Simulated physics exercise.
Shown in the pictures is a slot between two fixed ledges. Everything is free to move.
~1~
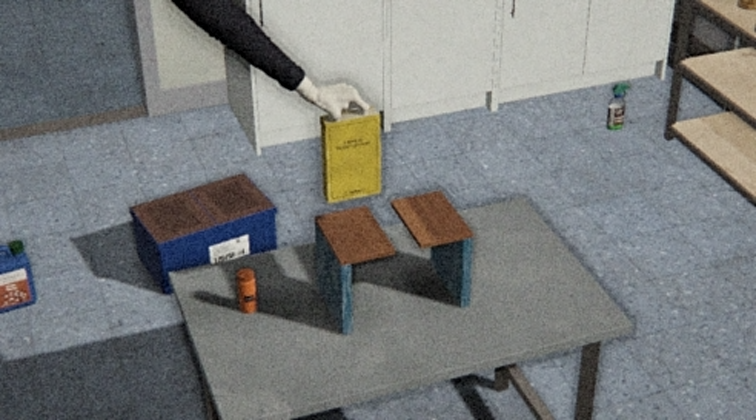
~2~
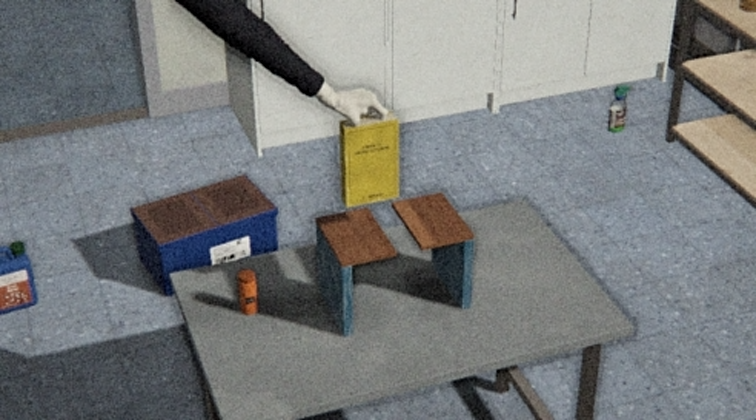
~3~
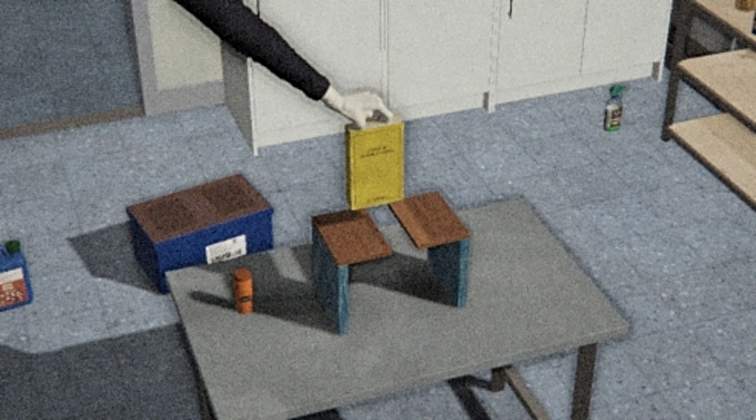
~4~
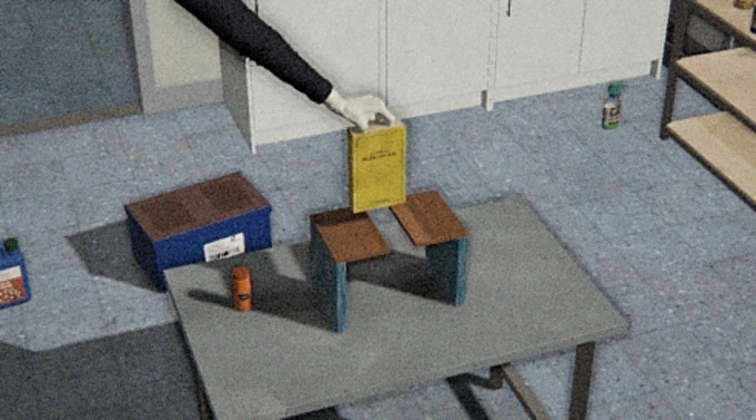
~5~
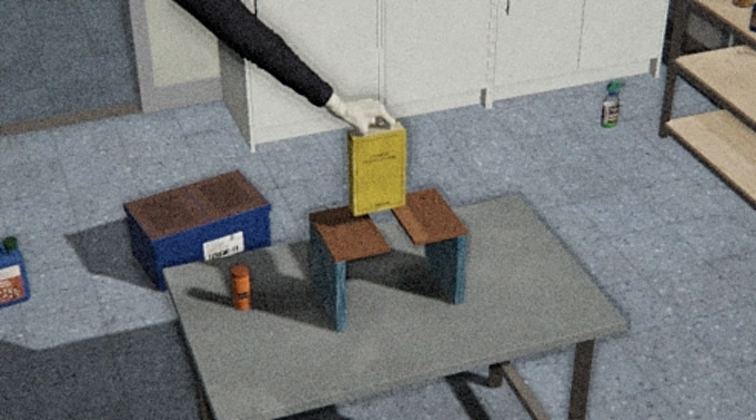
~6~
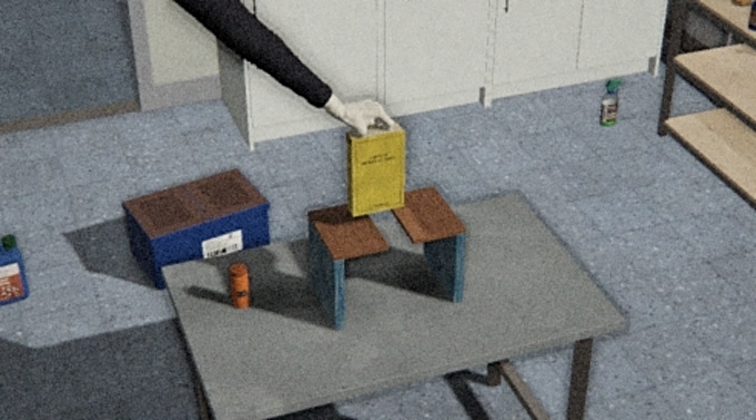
A yellow book, gripped from above by a pale hand in a dark sleeve, shifts slightly right and a little downward, then stays nearly motionless above the gap between two brown-topped blue supports on a gray table beside an orange shaker.
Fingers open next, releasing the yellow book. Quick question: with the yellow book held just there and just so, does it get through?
No, it gets stuck.
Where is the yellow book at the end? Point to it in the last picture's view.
Near pixel (376, 185).
Then, 0.20 s on from there, yellow book shifted a little near (376, 185).
Then, 0.40 s on from there, yellow book resting near (376, 185).
In the end, moved from the start, yellow book; orange shaker unmoved. At the end, from the last picture's camera, yellow book near (376, 185). The book is caught.
